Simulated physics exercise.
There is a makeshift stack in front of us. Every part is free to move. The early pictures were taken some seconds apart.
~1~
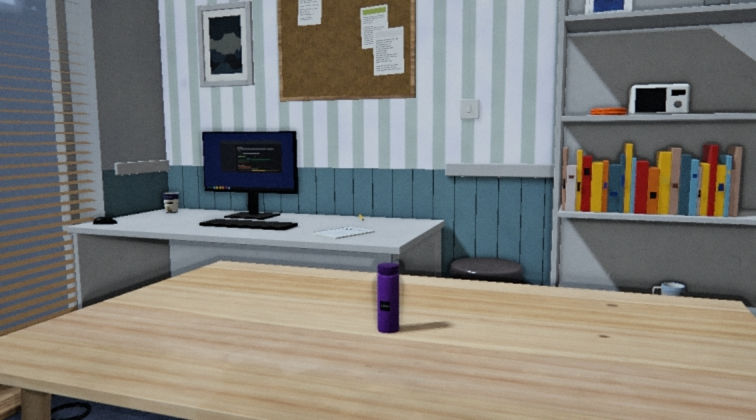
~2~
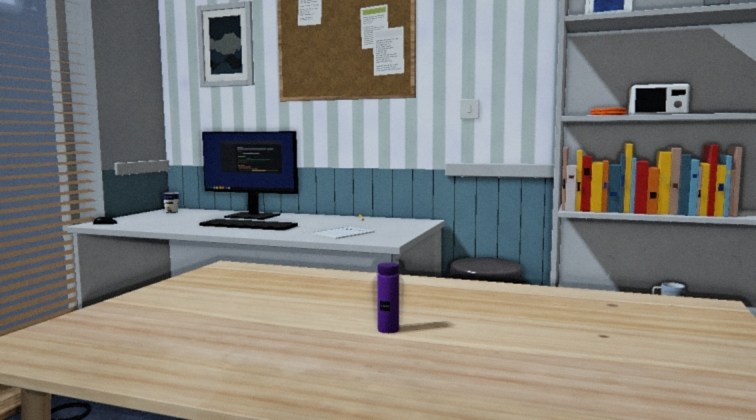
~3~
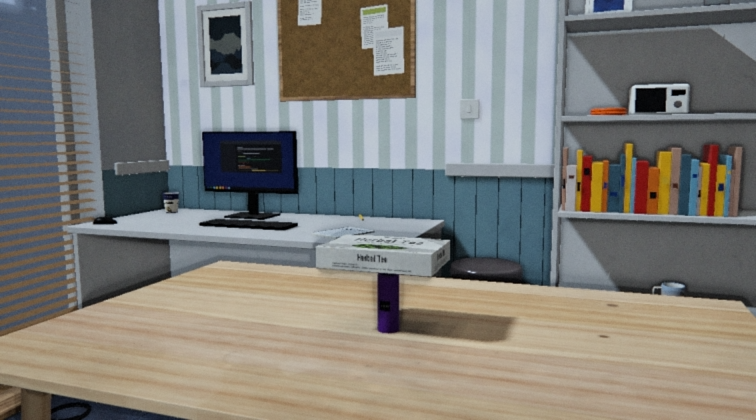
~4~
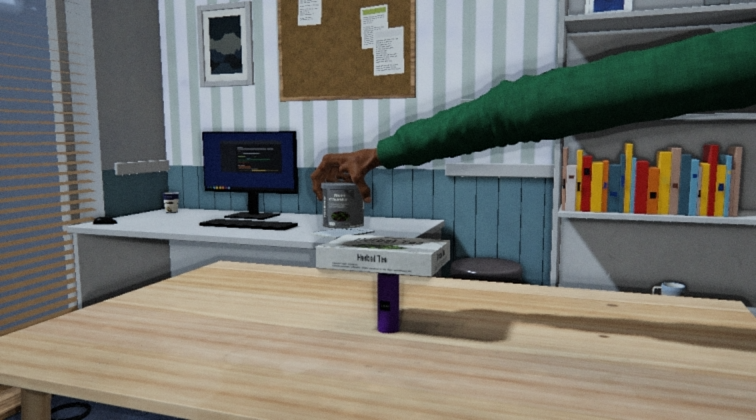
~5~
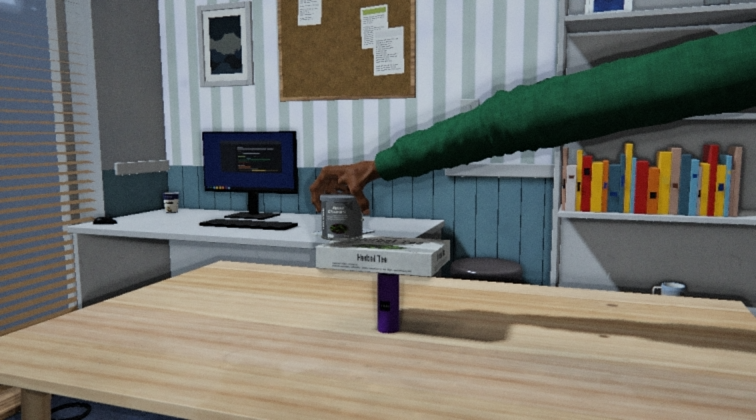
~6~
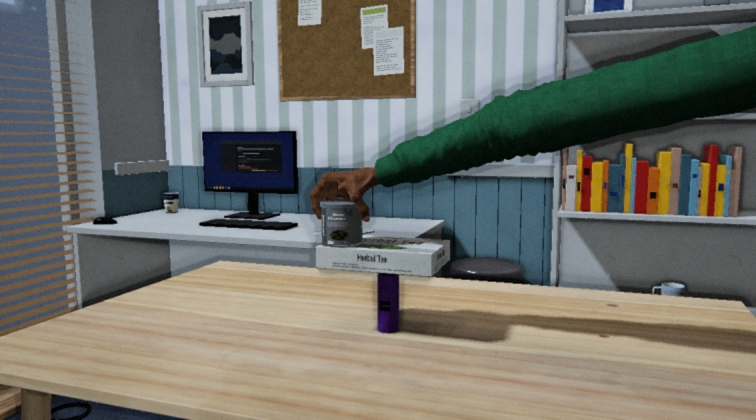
In a home office, a herbal tea box appears atop a purple shaker, and a green-sleeved arm lowers a grey tin onto its left side.
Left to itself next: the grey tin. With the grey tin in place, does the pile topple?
I expect the stack to come down, at least in part.
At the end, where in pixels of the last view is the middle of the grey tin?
End spot: Near (247, 314).
Then, 0.30 s past the last view, grey tin now fallen; white packet rocked 43° from its first pose.
Then, 0.50 s past the last view, white packet now fallen.
Then, 0.70 s past the last view, things are still on the move.
Finally, fallen, grey tin and white packet; purple shaker still in place. Final places as the last picture's camera would see them, grey tin near (247, 314). The stack loses its balance.
